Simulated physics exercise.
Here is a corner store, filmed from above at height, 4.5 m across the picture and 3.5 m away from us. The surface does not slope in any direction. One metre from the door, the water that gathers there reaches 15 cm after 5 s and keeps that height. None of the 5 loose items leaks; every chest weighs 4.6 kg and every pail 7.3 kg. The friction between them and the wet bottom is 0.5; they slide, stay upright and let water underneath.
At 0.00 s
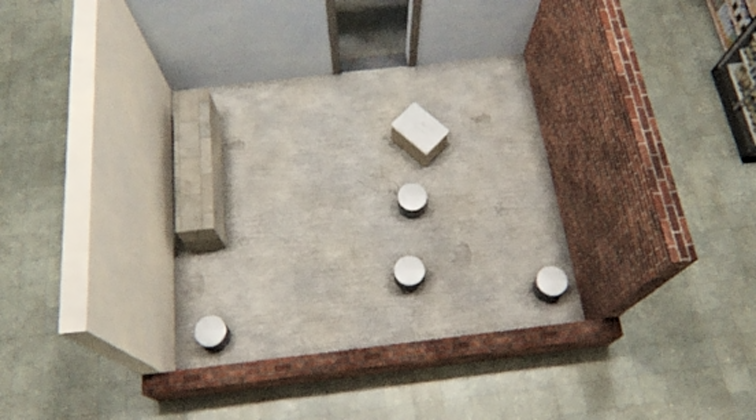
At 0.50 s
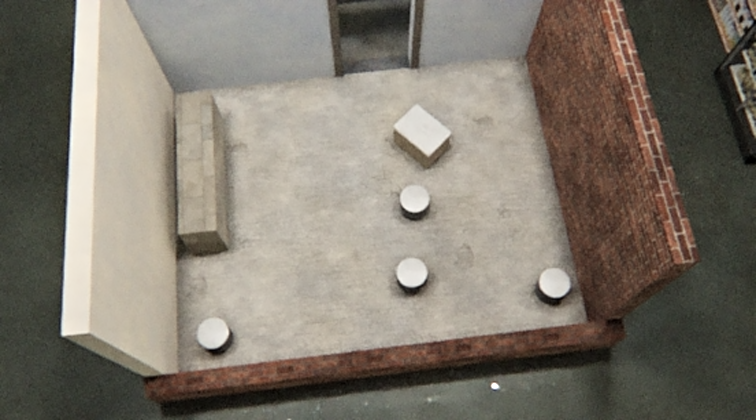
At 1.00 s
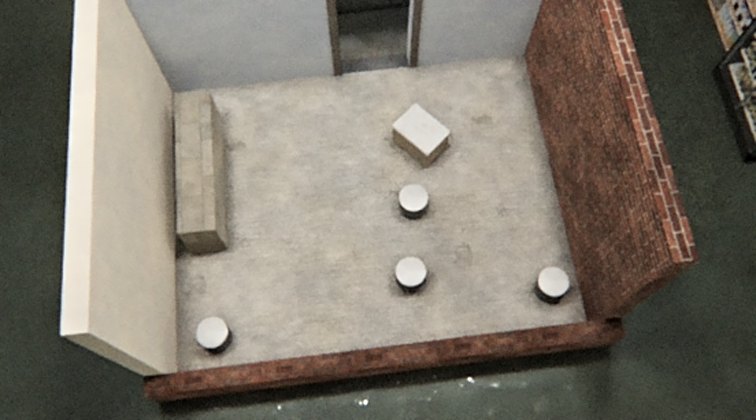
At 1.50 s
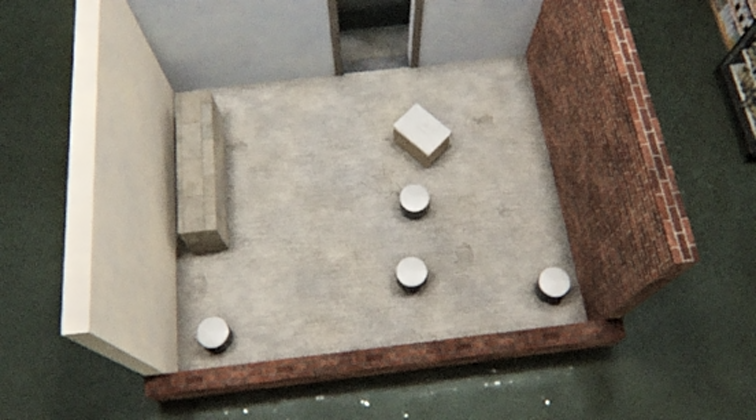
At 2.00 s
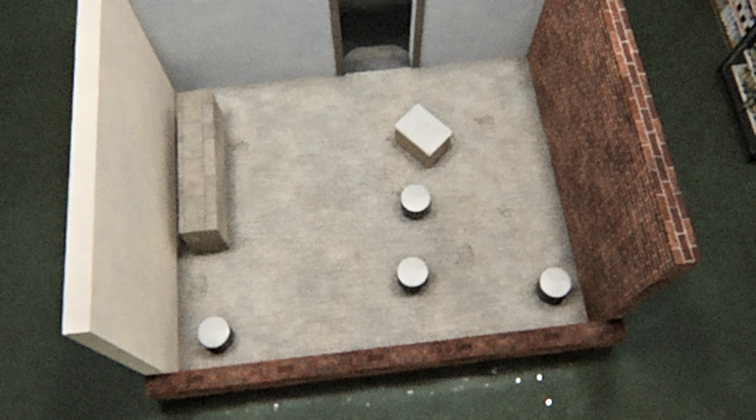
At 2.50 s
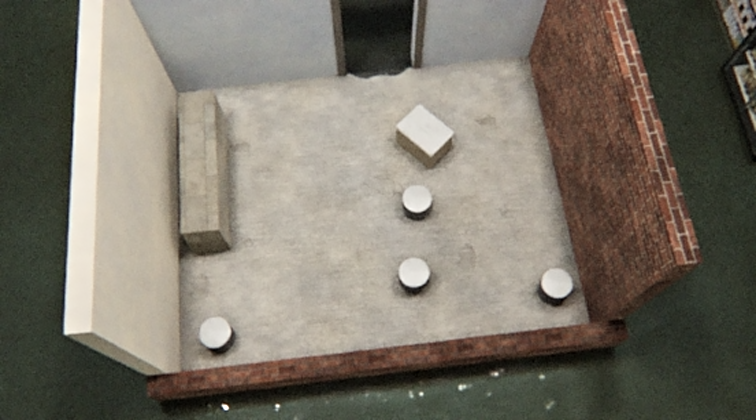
A small roofless room with a pale left wall, a bluish-white back wall and a red brick right wall is seen from high above. On its grey floor are a long beige block at the left, a pale box near the doorway and four round, white-topped objects. The ground outside turns from pale green to dark, small white glints shift along the front edge, and the doorway's threshold changes while the objects stay put.
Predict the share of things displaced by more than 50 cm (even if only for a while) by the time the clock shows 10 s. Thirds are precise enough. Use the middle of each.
I'd put it at less than a third.
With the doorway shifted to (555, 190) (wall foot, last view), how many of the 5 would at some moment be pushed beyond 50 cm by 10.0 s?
In that case the number is 1.
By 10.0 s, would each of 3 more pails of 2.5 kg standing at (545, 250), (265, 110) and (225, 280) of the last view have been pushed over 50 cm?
Inside the limit, then inside the limit, then inside the limit.
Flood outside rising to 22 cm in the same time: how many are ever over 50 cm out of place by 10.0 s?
That would give 1.
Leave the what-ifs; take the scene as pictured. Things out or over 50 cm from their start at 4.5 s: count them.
I make it 0 by then.
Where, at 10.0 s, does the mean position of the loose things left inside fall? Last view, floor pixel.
It works out to somewhere near (417, 283) on the floor.
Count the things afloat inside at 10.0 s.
The count is 1.
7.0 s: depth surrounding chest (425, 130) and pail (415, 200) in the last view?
About 3 and 4 cm.
After 3.5 s 0 of 5 are over 50 cm from their spots; 0 afloat.
After 4.5 s 0 of 5 are over 50 cm from their spots; 0 afloat.
After 7.0 s 1 of 5 are over 50 cm from their spots; 0 afloat.
After 10.0 s 1 of 5 are over 50 cm from their spots, and 1 have been at some point; 1 afloat.
